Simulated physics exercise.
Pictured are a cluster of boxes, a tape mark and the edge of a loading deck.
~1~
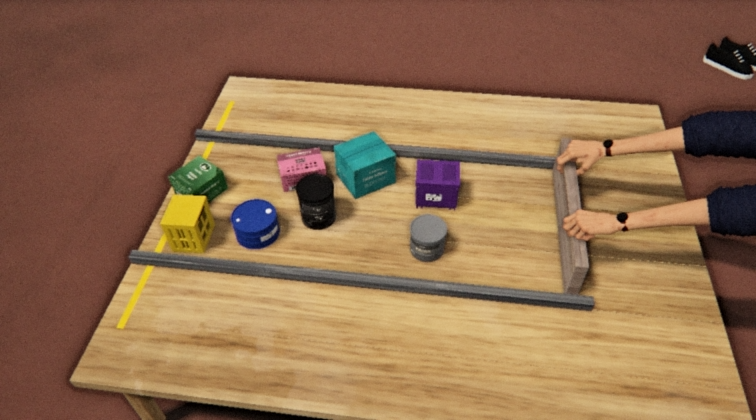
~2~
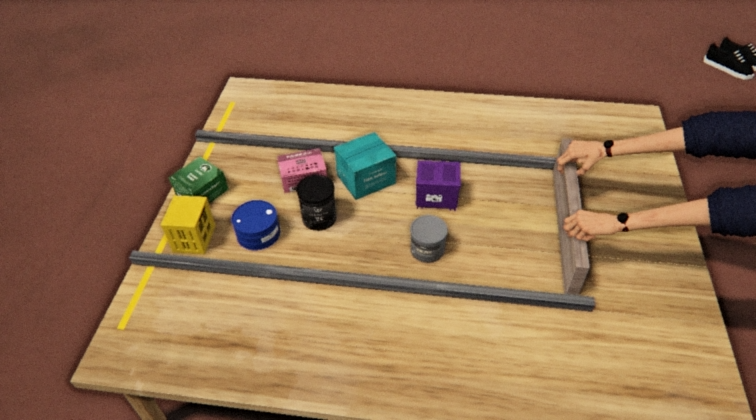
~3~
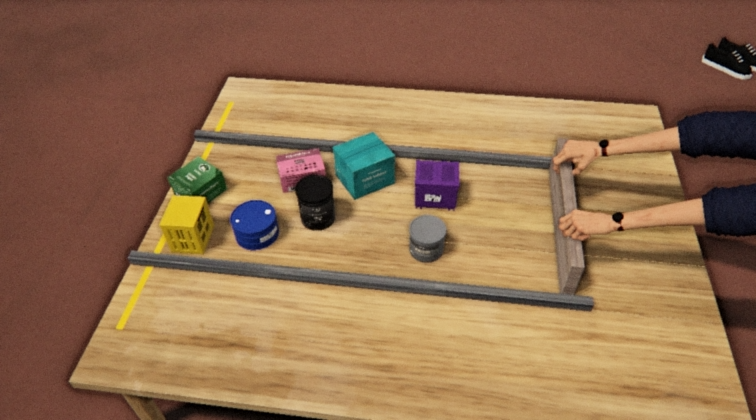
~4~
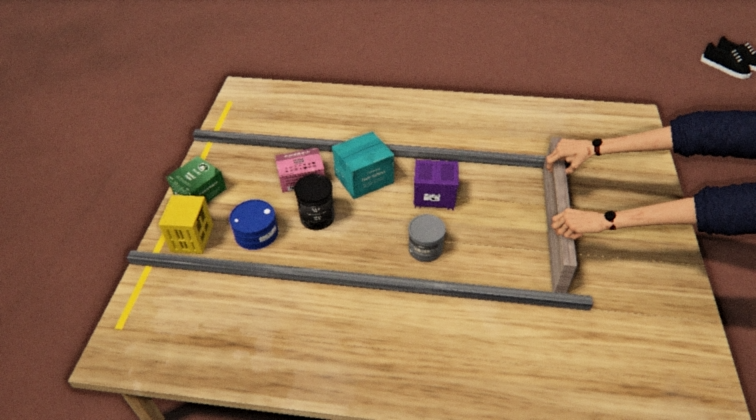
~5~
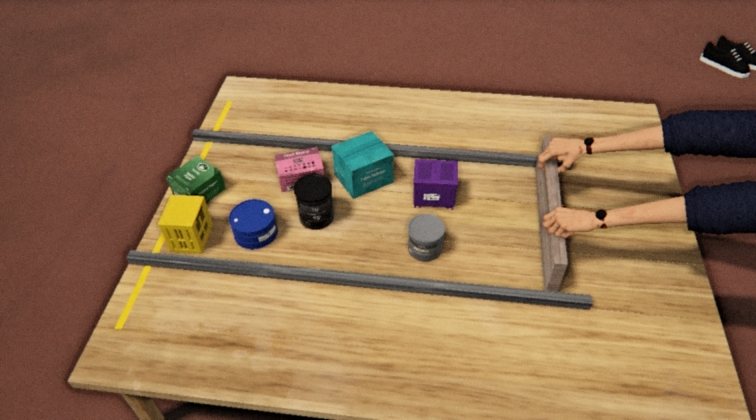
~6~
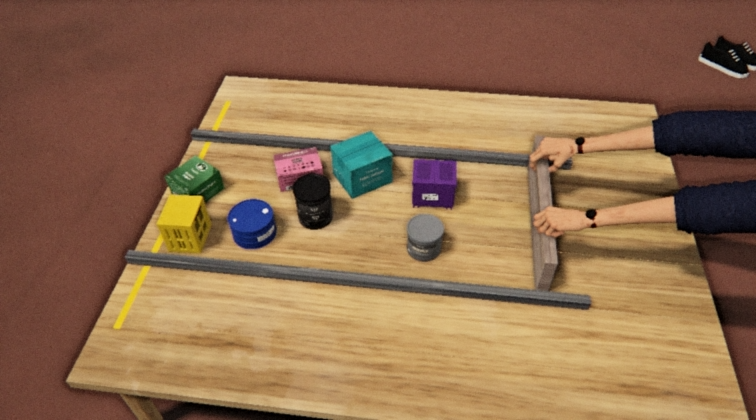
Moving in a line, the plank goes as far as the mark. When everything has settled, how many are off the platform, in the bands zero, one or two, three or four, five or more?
Off the platform: Five or more.
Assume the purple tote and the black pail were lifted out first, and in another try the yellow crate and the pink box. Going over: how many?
Going first to second: 5 and 4.
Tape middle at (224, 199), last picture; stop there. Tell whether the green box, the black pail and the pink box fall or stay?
Here's how it goes: The green box ends up down, the black pail is still up there, and the pink box ends up down.
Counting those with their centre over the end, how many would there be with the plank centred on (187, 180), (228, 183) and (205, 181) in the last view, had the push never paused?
Result per place: 5; 2; 5.
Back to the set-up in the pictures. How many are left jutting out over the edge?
In total, 2 of them.
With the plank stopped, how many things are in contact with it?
It touches 2.
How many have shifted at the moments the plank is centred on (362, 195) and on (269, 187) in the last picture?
The count reaches 4 first and 8 second.
Soon after, none off yet; green box at rest near (195, 183); yellow crate at rest near (185, 224); blue canister at rest near (253, 224).
Then, none off yet; green box moved about its own width near (160, 190); yellow crate at rest near (185, 224); blue canister moved a little near (231, 221).
At rest, the number that fall off is five or more; fallen, purple tote, turquoise box, pink box, blue canister, yellow crate and green box.
